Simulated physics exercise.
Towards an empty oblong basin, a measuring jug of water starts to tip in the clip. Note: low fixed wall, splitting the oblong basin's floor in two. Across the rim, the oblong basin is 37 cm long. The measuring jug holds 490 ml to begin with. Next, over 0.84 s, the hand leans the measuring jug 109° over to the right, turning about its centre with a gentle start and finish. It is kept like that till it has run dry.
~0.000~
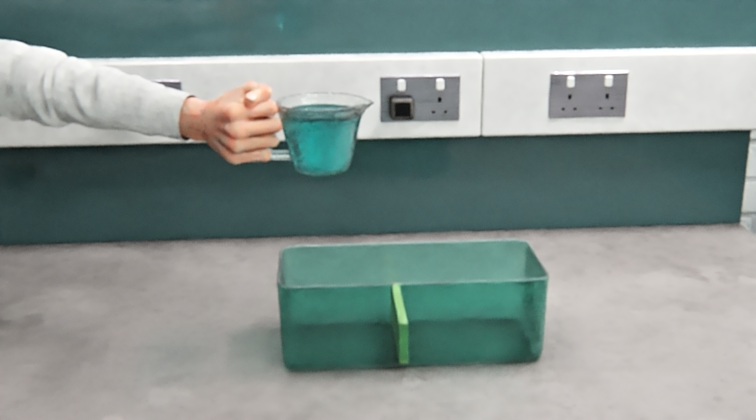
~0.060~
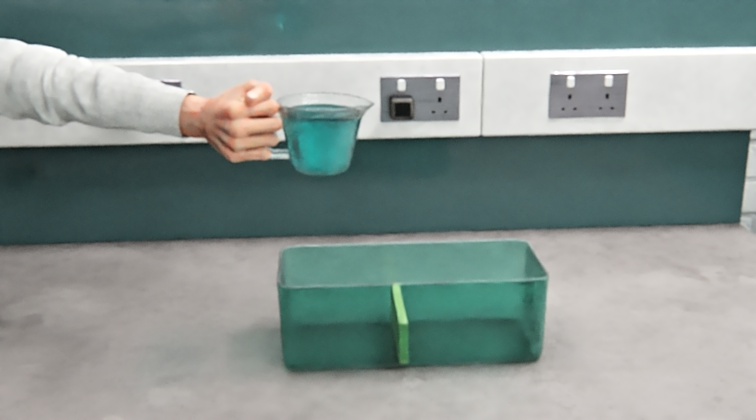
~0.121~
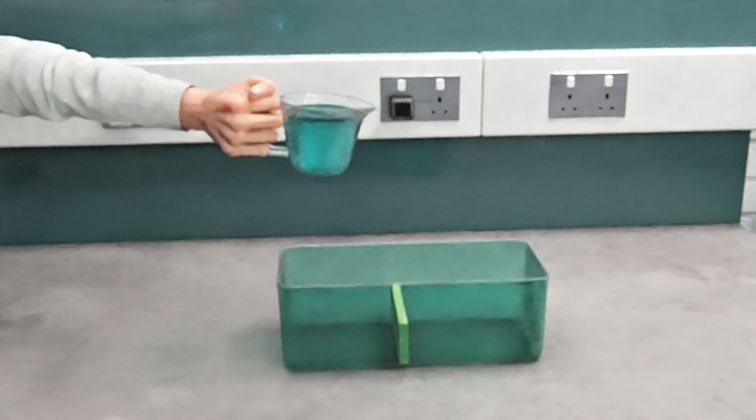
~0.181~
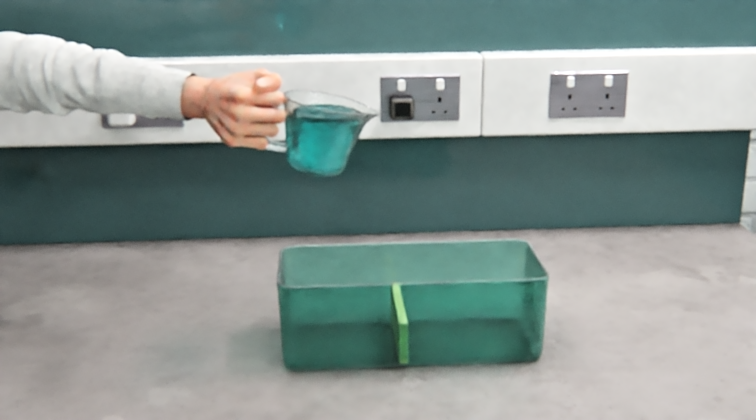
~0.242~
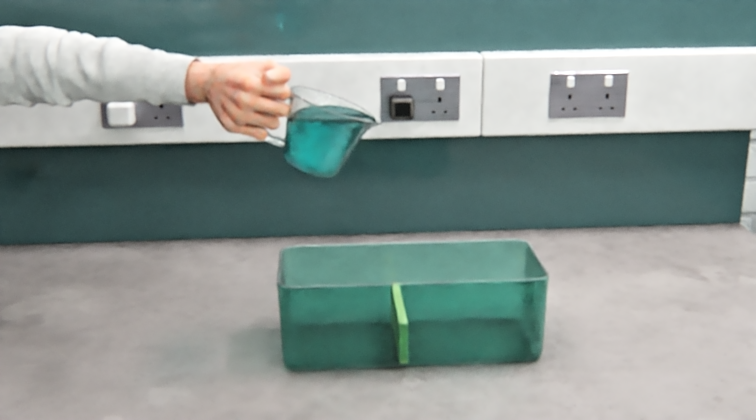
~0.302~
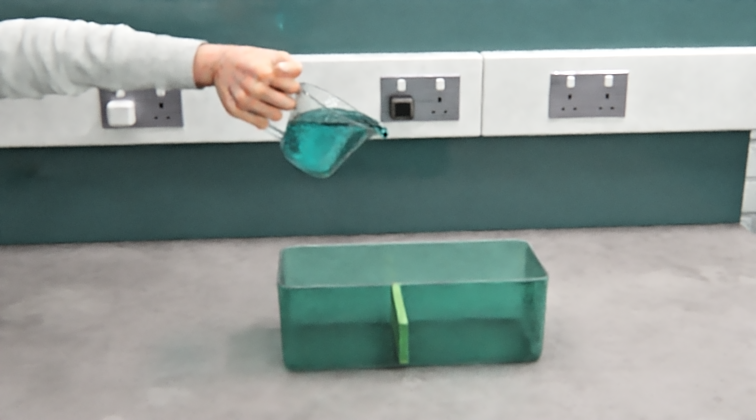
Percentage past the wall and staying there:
82 percent.
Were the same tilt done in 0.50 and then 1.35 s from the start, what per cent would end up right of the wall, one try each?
The first try gives 65 percent and the second 85 percent.
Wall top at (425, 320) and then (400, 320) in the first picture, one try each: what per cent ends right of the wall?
40 then 80 %.
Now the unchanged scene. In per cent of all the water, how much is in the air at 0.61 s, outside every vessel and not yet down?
38 %.
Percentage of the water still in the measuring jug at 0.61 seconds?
34 %.
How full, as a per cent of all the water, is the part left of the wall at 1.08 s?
I'd put it at close to 16 %.
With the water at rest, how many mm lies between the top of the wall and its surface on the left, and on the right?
Left about 58 mm, while the right is about 46 mm.
After 0.61 s the tilt is 91° and 35 per cent is still to pour, 0 is left of the wall and 28 right of it.
After 0.84 s the tilt is 109° and 2 per cent is still to pour, 9 is left of the wall and 80 right of it.
After 1.08 s the tilt is 109° and 0 per cent is still to pour, 17 is left of the wall and 82 right of it.
After 1.34 s the tilt is 109° and 0 per cent is still to pour, 16 is left of the wall and 82 right of it.
In the end 16 per cent lies left of the wall, 82 right of it and 2 outside.
